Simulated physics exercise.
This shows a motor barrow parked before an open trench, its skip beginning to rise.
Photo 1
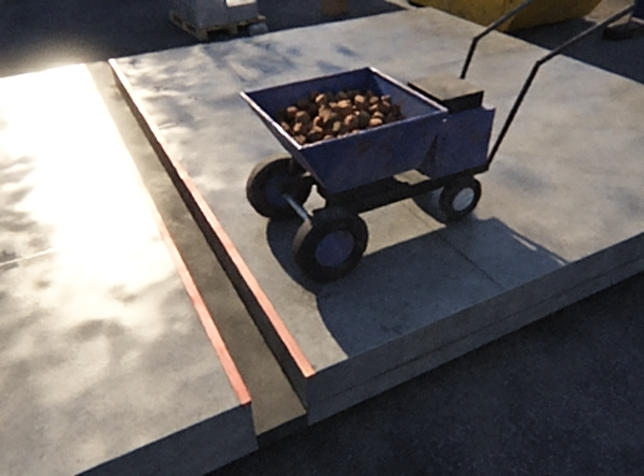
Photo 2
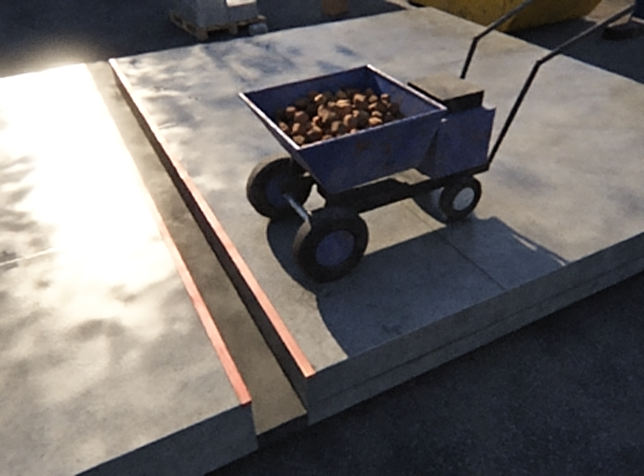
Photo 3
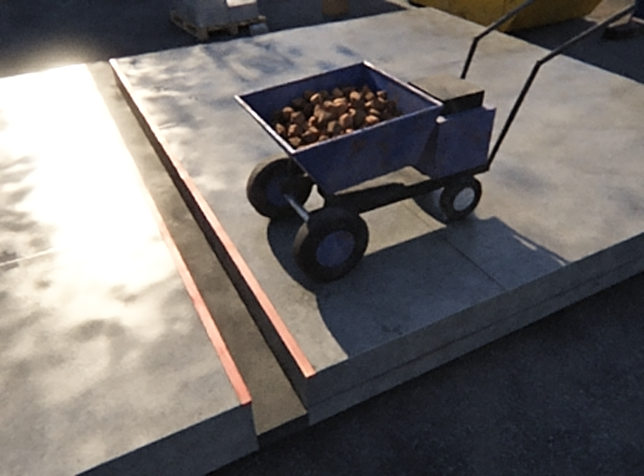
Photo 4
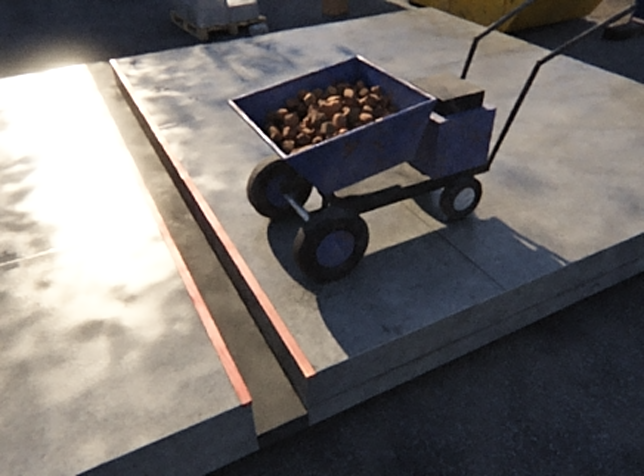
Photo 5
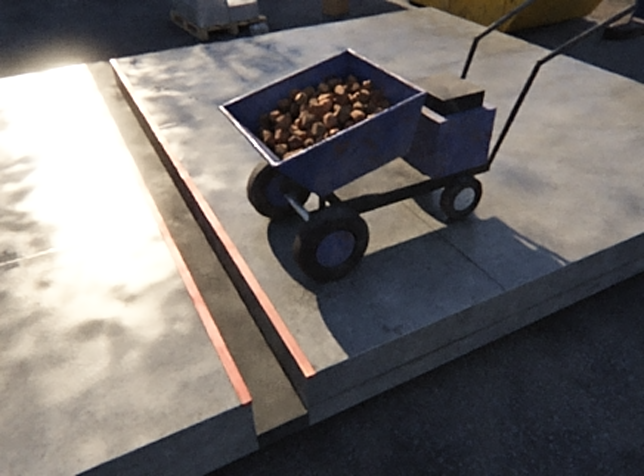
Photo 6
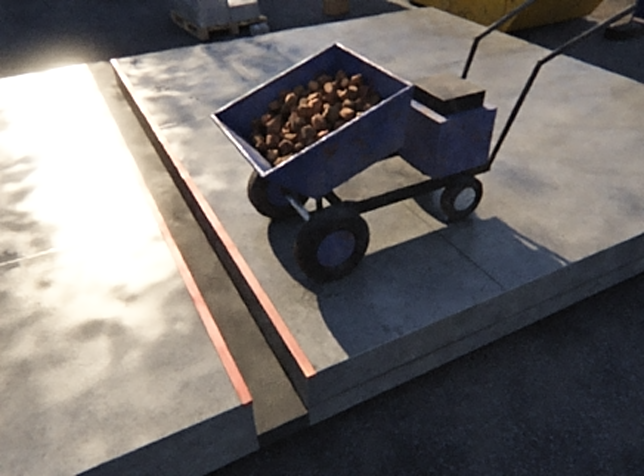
The clip opens on a dark blue motor barrow standing still on a concrete slab beside a narrow, orange-edged trench, its level skip holding brown clods. The skip then tilts gradually toward the trench, its front lip moving left and down while its rear lifts, until it is clearly tipped, still loaded.
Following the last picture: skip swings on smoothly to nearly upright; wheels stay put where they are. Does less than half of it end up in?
Yes, under half goes in.
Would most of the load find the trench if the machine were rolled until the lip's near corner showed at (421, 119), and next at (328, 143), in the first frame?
Run 1 - a minority. Run 2 - a majority.
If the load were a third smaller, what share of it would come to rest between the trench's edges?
Share: Approx. 20 per cent.
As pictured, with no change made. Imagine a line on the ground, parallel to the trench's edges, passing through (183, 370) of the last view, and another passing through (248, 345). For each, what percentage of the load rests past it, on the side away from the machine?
Close to 40 % and 80 %, in that order.
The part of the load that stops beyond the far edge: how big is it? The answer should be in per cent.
I'd put it at some 70 per cent of the load.
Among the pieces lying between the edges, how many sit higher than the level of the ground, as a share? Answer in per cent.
My figure is near 15 per cent.
Soon, skip tipped steeply; all in the skip.
A while on, skip tipped right over; most in the skip; a stray few in or heaped over the trench; about a quarter beyond it; a stray few falling.
Towards the end, skip tipped right over; about a quarter in the skip; a small part in or heaped over the trench; about two thirds beyond it.
Finally, skip tipped right over; a small part in the skip; about a quarter in or heaped over the trench; about two thirds beyond it.
